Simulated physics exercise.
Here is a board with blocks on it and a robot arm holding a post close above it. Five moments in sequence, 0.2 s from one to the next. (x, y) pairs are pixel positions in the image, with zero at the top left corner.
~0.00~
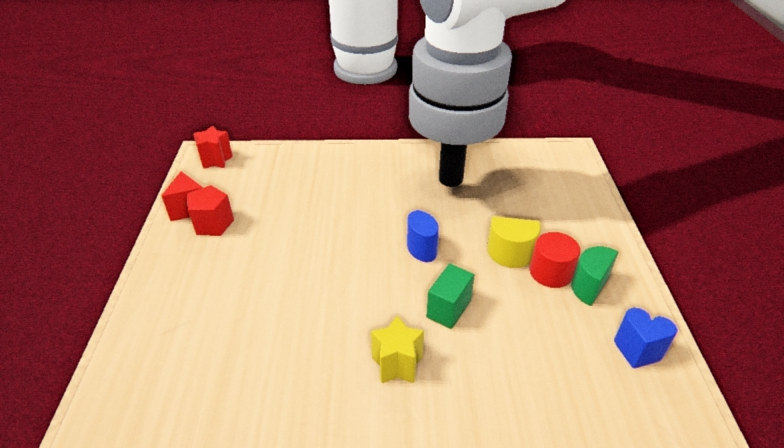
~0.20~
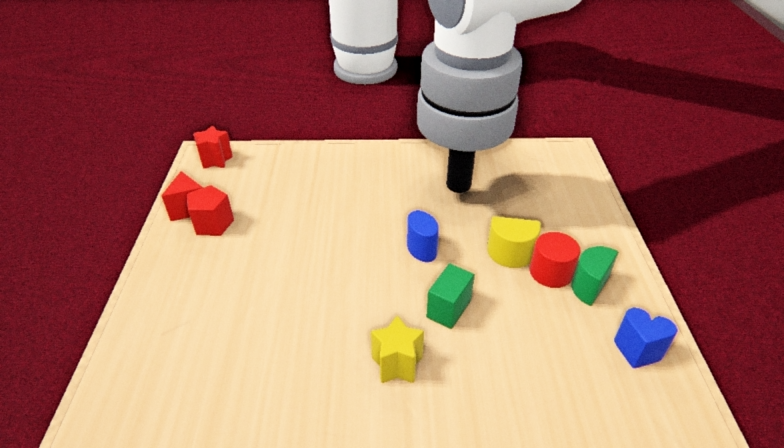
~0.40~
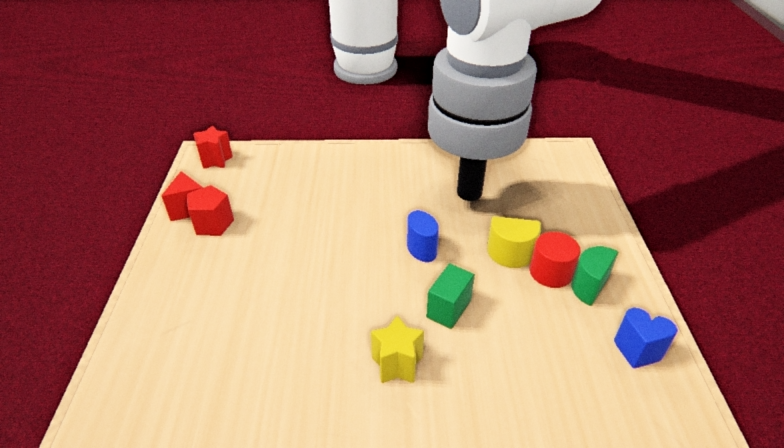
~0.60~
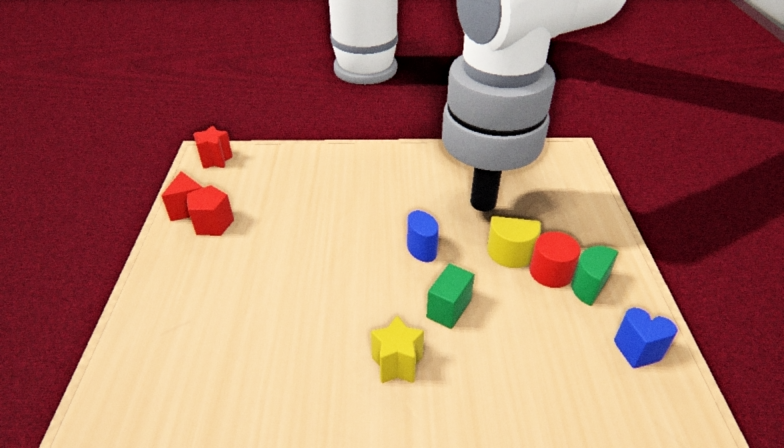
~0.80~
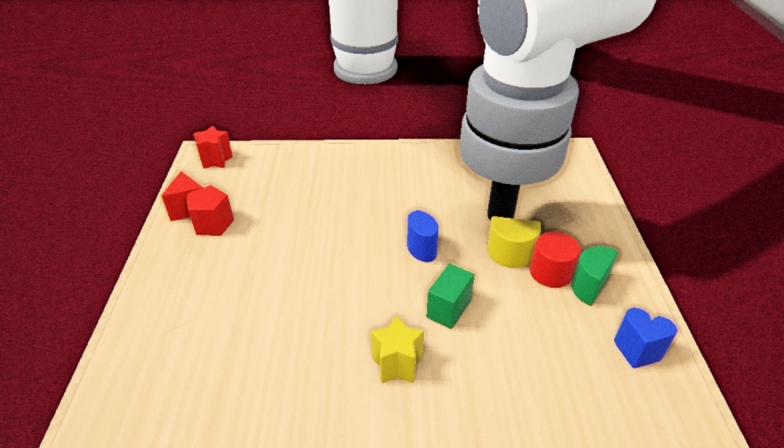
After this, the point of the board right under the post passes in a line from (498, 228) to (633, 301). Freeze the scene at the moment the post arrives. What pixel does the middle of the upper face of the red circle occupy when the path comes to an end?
The top centre is at (565, 262).
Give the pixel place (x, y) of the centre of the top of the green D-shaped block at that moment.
Close to (645, 299).
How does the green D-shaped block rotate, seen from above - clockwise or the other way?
Viewed from the top, it goes clockwise.
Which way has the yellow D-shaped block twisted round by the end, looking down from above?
Spin direction: Clockwise.
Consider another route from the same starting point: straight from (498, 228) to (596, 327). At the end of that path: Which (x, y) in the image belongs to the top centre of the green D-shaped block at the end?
Its top middle is near (622, 266).
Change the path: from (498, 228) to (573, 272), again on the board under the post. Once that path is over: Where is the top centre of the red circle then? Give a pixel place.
Somewhere near (570, 269).
What follows on the original path. One third of the way, post at (544, 240); yellow D-shaped block at (514, 234), turned 20° clockwise; red circle at (560, 249).
Two thirds of the way, post at (588, 263); yellow D-shaped block at (514, 234), turned 20° clockwise; red circle at (565, 262); green D-shaped block at (615, 270).
At the end, post at (638, 290); yellow D-shaped block at (514, 234), turned 20° clockwise; red circle at (565, 262); green D-shaped block at (645, 299), turned 75° clockwise; blue heart not moved.
